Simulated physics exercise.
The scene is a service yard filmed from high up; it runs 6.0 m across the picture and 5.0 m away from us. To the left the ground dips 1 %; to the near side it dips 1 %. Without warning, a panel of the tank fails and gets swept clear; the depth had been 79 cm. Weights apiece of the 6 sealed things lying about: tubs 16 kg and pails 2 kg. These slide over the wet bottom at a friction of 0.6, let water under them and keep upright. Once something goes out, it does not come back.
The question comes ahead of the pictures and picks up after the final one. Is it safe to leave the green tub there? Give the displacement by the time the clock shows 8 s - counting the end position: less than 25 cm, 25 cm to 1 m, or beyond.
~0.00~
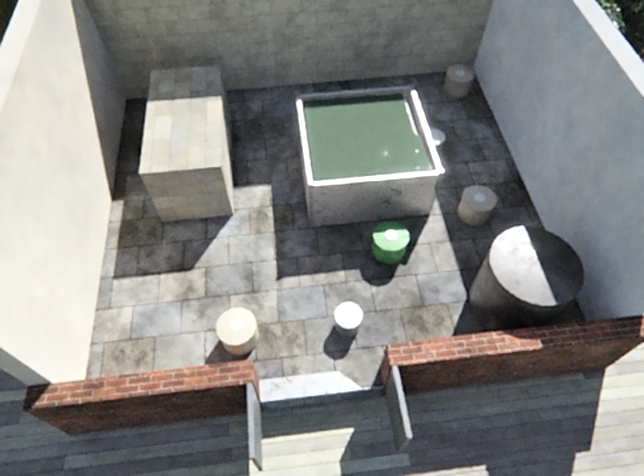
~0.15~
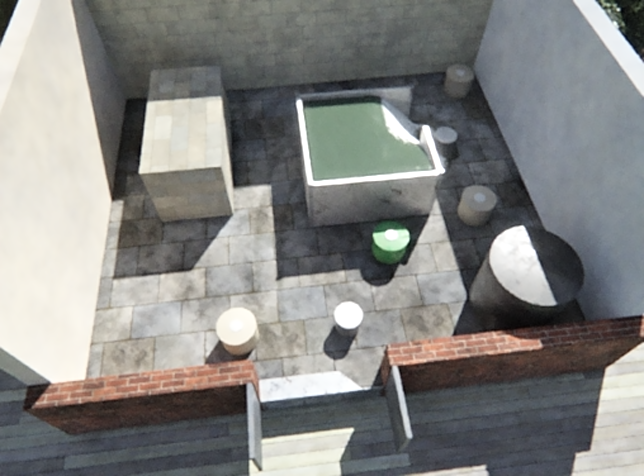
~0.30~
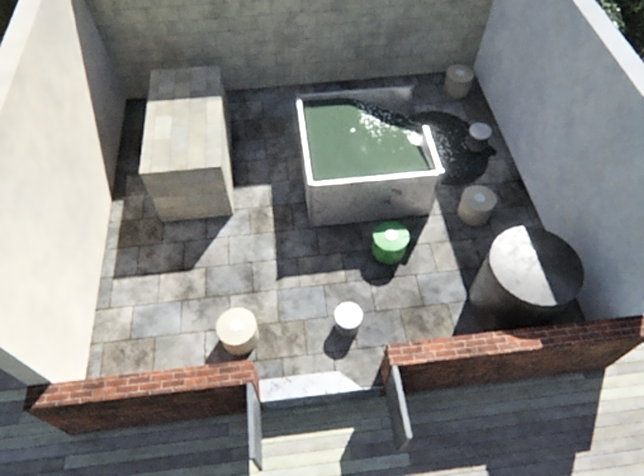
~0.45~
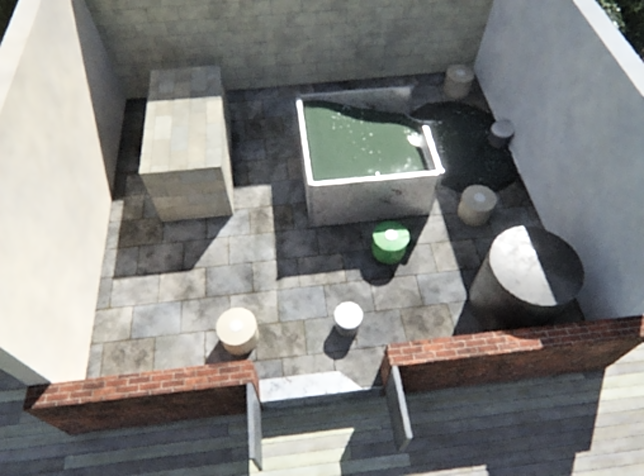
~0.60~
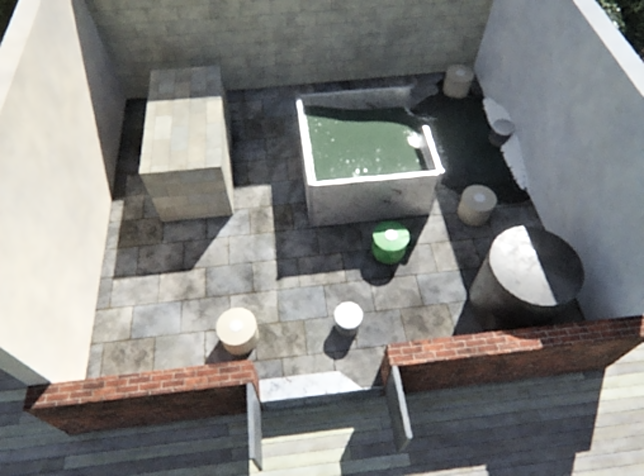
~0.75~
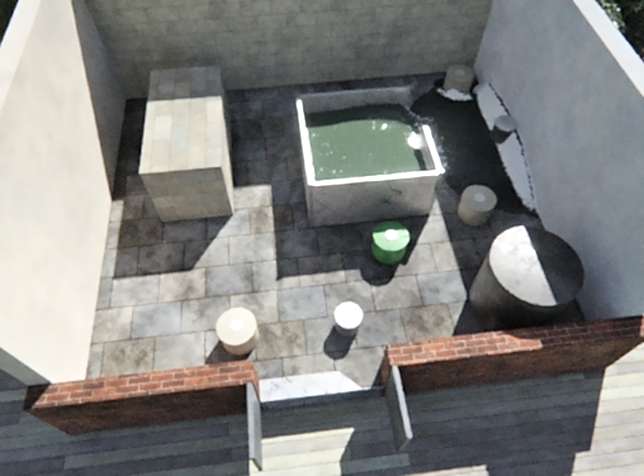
Expect a moderate change in position.
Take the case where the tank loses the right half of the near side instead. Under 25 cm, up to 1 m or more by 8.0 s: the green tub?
Outcome for the green tub: It is borne far off.
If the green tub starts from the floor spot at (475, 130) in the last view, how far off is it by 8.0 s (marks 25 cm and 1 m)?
In the end it is hauled off.
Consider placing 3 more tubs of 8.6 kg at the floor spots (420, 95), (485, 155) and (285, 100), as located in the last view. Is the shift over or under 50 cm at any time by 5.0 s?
Spot by spot, in turn: Exceeds it, exceeds it, exceeds it.
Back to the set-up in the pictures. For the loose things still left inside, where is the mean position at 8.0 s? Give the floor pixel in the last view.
The centre is close to (330, 274).
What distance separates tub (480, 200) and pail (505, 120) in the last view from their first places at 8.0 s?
The first ends 40 cm from its start, the second 300 cm.
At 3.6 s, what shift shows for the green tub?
I'd put it at around 0 cm.
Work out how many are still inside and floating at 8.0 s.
By my count, 2.
After 1.6 s the green tub is near (391, 235), 0.0 m from its start, aground; 0 of 6 are out; 2 afloat.
After 3.6 s the green tub is near (391, 235), 0.0 m from its start, aground; 0 of 6 are out; 3 afloat.
After 5.6 s the green tub is near (360, 241), 0.4 m from its start, aground; 0 of 6 are out; 2 afloat.
After 8.0 s the green tub is near (344, 244), 0.6 m from its start, aground; 0 of 6 are out; 2 afloat.
